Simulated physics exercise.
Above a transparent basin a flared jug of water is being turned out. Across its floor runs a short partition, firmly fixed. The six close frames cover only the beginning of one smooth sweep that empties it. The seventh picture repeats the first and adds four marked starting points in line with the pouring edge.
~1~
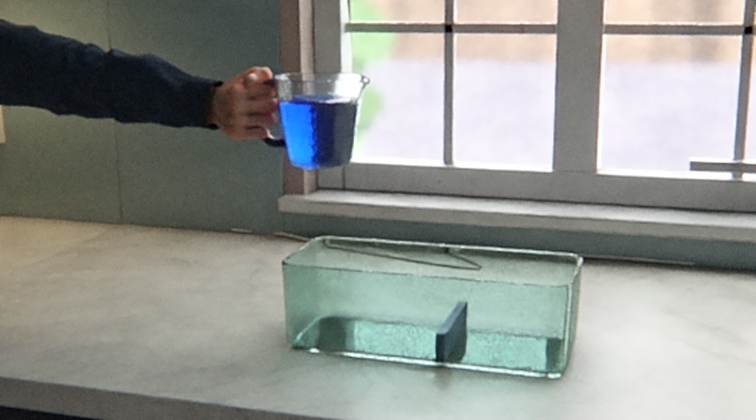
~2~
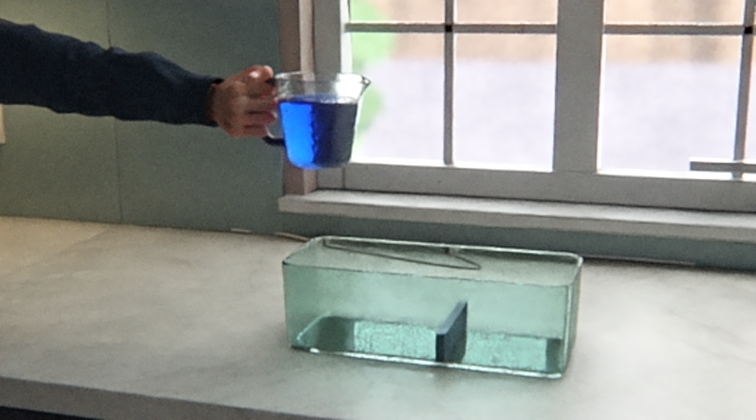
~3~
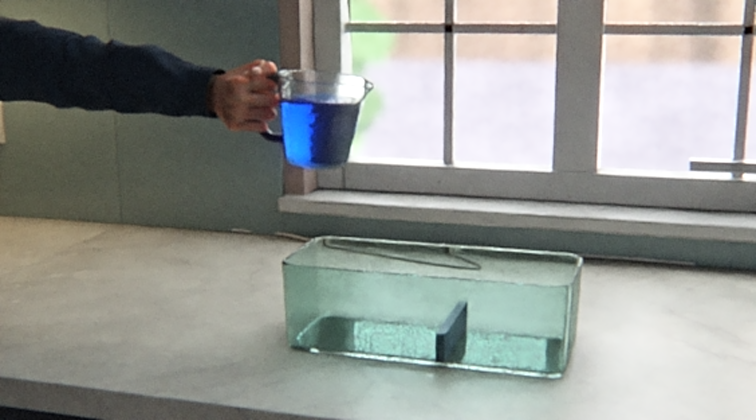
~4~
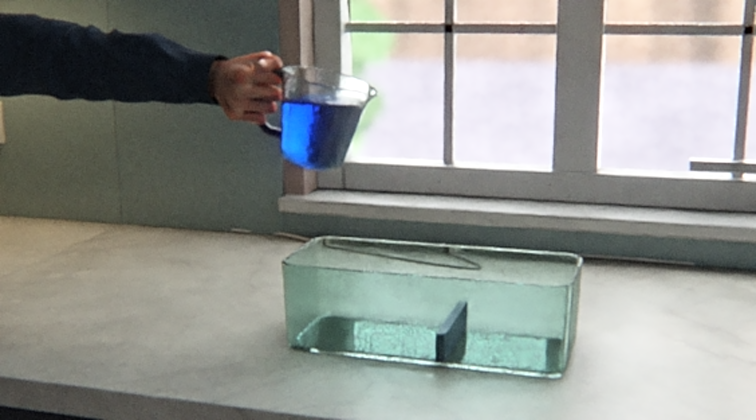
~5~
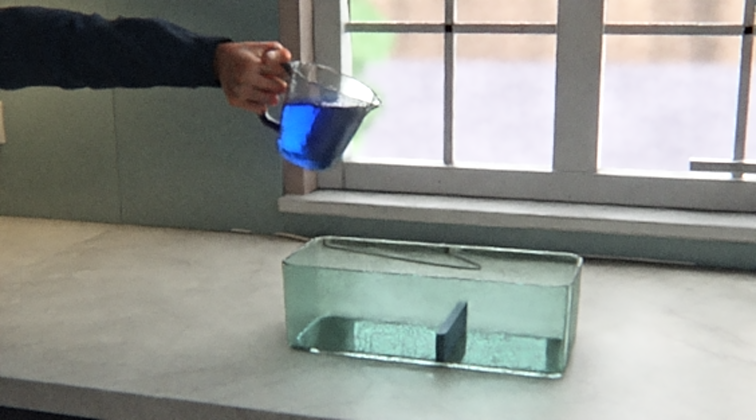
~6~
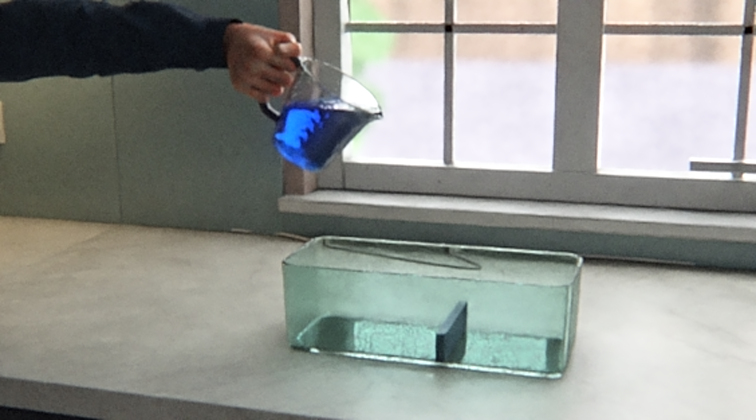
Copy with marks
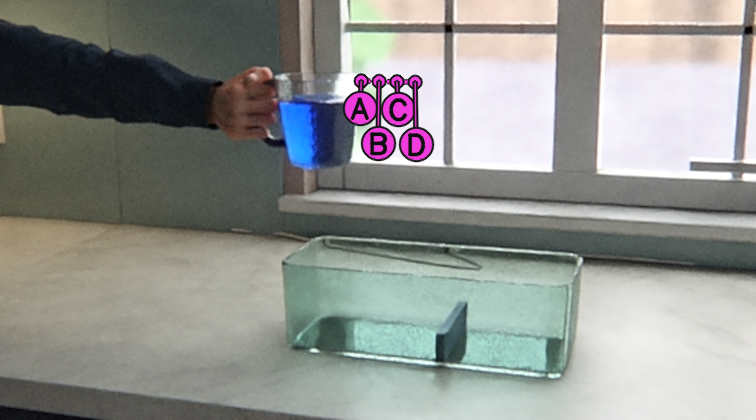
On a countertop by a window, a hand holding a clear jug of blue liquid gradually tilting it rightward above a glass basin.
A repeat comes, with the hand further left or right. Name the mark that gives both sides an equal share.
Choose C.
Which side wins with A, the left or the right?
The left one.
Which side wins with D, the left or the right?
The right one.
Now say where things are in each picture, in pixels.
In the first frame, upright, lip at (369, 81); basin from (289, 346) to (567, 376); top of the wall at (453, 316); nothing has left yet.
In the second frame, upright, lip at (370, 82); nothing has left yet.
In the third frame, tipped about 6°, lip at (373, 87); nothing has left yet.
In the fourth frame, tipped about 13°, lip at (376, 94); nothing has left yet.
In the fifth frame, tipped about 23°, lip at (380, 104); nothing has left yet.
In the sixth frame, tipped about 34°, lip at (382, 117); nothing has left yet.
In magenta, A at (361, 81); B at (379, 81); C at (396, 81); D at (415, 82).
If A is chosen, about 88 % ends left of the wall and 8 % right of it; 4 % is lost outside.
If B is chosen, about 86 % ends left of the wall and 9 % right of it; 5 % is lost outside.
If C is chosen, about 48 % ends left of the wall and 50 % right of it.
If D is chosen, about 18 % ends left of the wall and 80 % right of it.
